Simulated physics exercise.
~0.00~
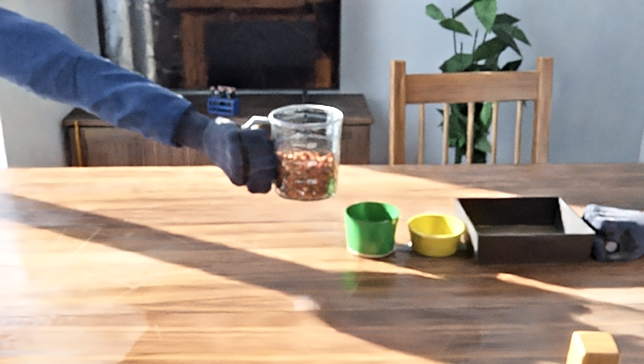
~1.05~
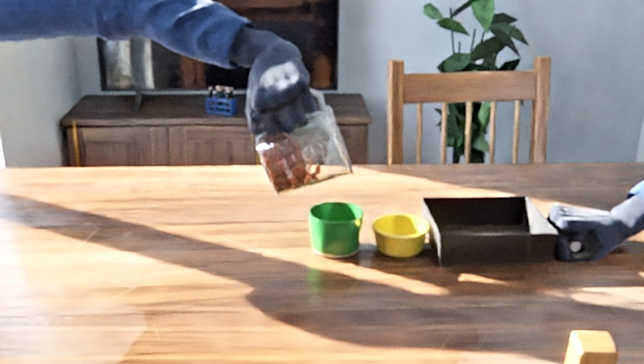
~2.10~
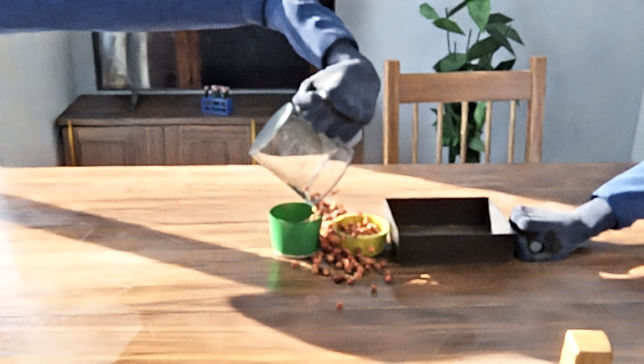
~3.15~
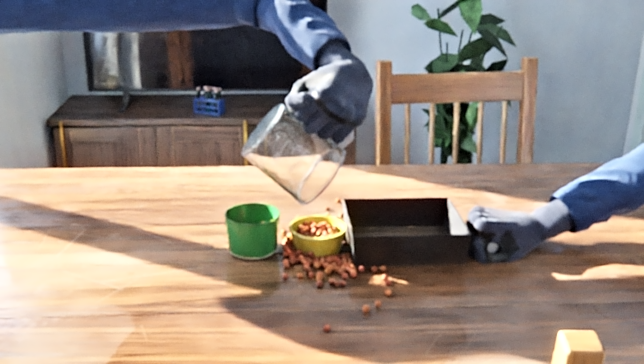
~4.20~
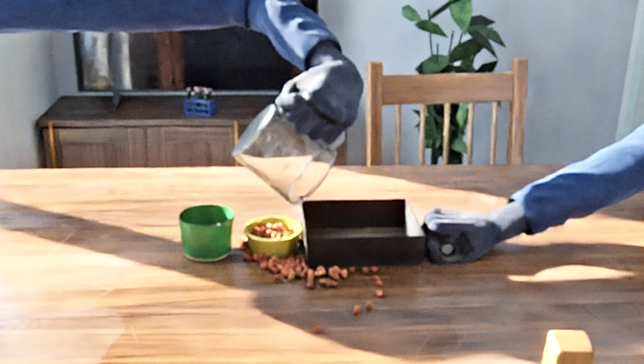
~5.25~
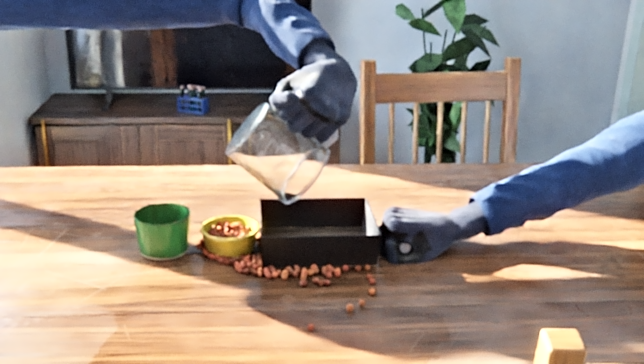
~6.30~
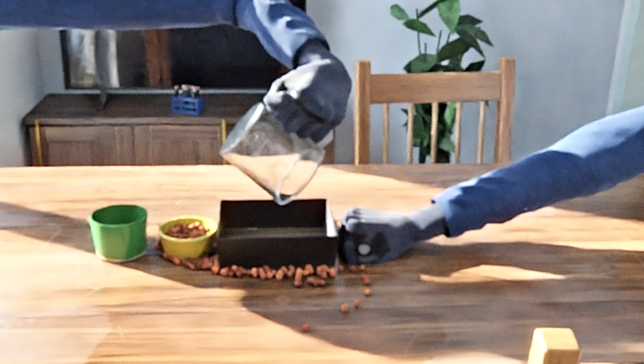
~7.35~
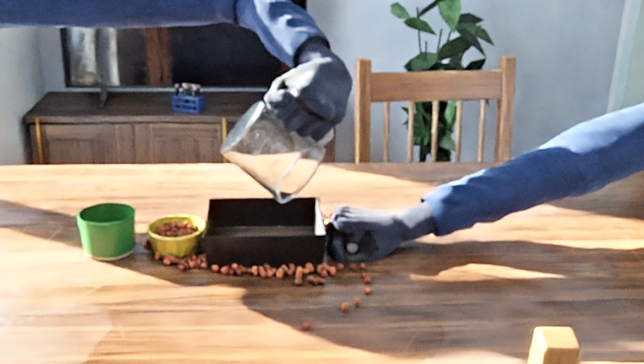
A gloved hand holds a clear jug of reddish-brown pellets above a sunlit wooden table, viewed from the front, with a cabinet, a chair and a leafy plant behind. Below stand a green dish, a yellow dish and a black tin in a row, a second gloved hand at the tin's right. As that hand pushes the row leftward, the jug tips over and pours pellets around the two dishes, many scattering on the table. The row keeps sliding left beneath the emptied, upturned jug, then settles, with pellets in the yellow dish and strewn before the tin.
